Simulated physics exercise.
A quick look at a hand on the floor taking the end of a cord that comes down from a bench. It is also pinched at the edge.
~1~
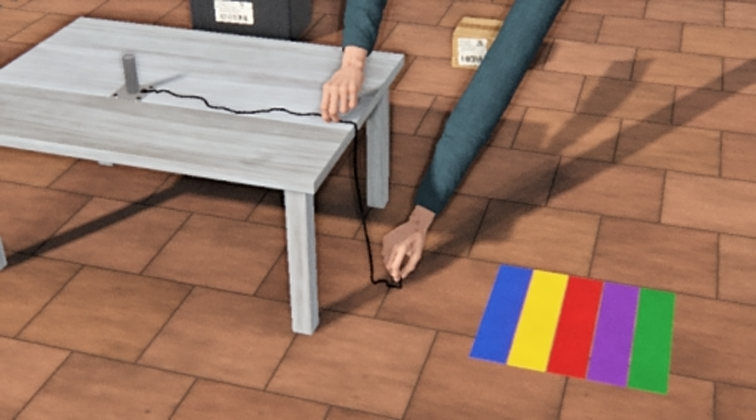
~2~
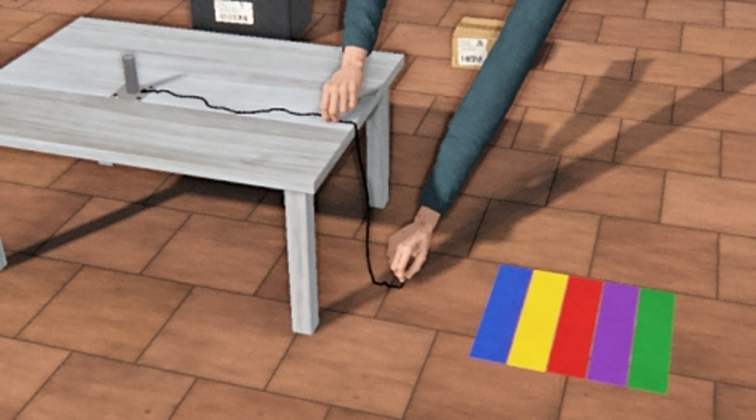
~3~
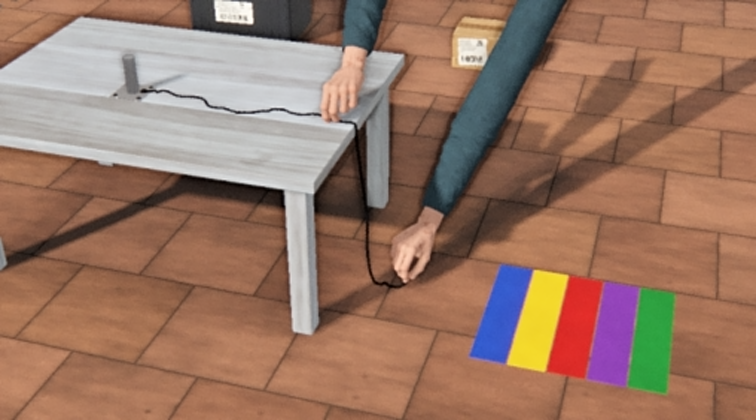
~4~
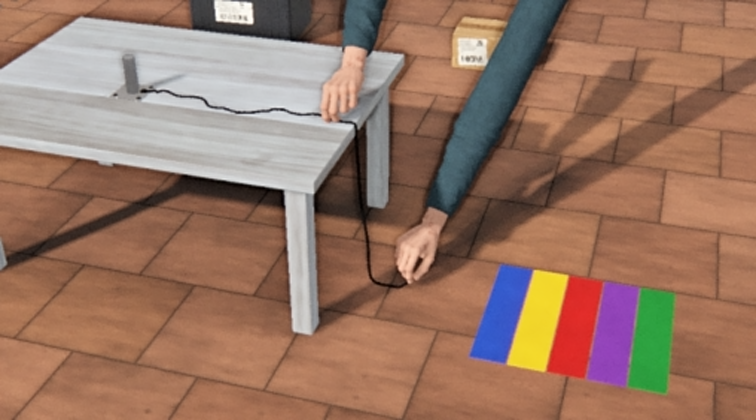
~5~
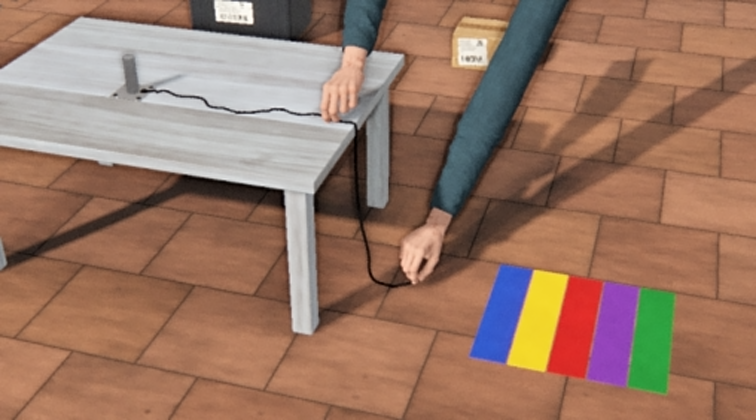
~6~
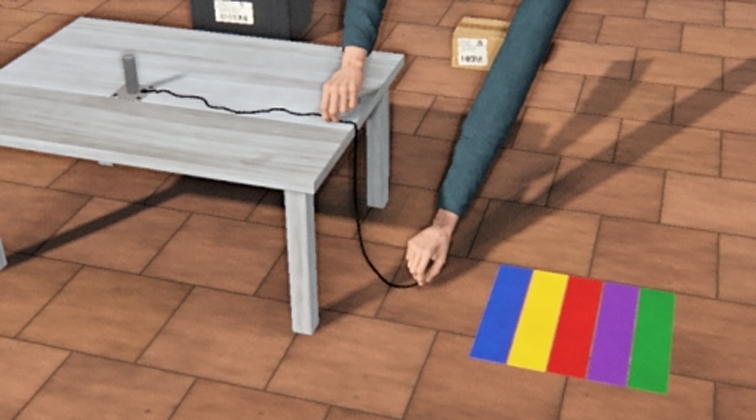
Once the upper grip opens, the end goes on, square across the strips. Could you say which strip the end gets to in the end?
It gets to the yellow strip.
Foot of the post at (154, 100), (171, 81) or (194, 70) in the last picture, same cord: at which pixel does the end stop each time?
Taking the tries in turn, you get (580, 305), (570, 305) and (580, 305).
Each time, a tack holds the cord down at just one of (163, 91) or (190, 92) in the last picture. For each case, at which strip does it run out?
The first attempt gives yellow; the other gives yellow.
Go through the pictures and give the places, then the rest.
The first picture shows end (400, 276); blue (493, 342); yellow (531, 349); red (570, 356); purple (609, 363); green (650, 371).
The second picture shows end (405, 277); cord through (170, 92) (227, 109) (294, 114) (356, 134) (368, 201) (369, 266).
The third picture shows end (409, 277).
The fourth picture shows end (413, 278); cord through (170, 92) (227, 109) (294, 114) (356, 134) (361, 201) (369, 266).
The fifth picture shows end (418, 279).
The sixth picture shows end (424, 280); cord through (170, 92) (227, 109) (294, 114) (356, 134) (355, 200) (371, 266).
A little later, end near (477, 289); short of the strips.
Next, end near (519, 296); over blue.
When it is tight, end near (545, 301); over yellow. It gets as far as the yellow strip.
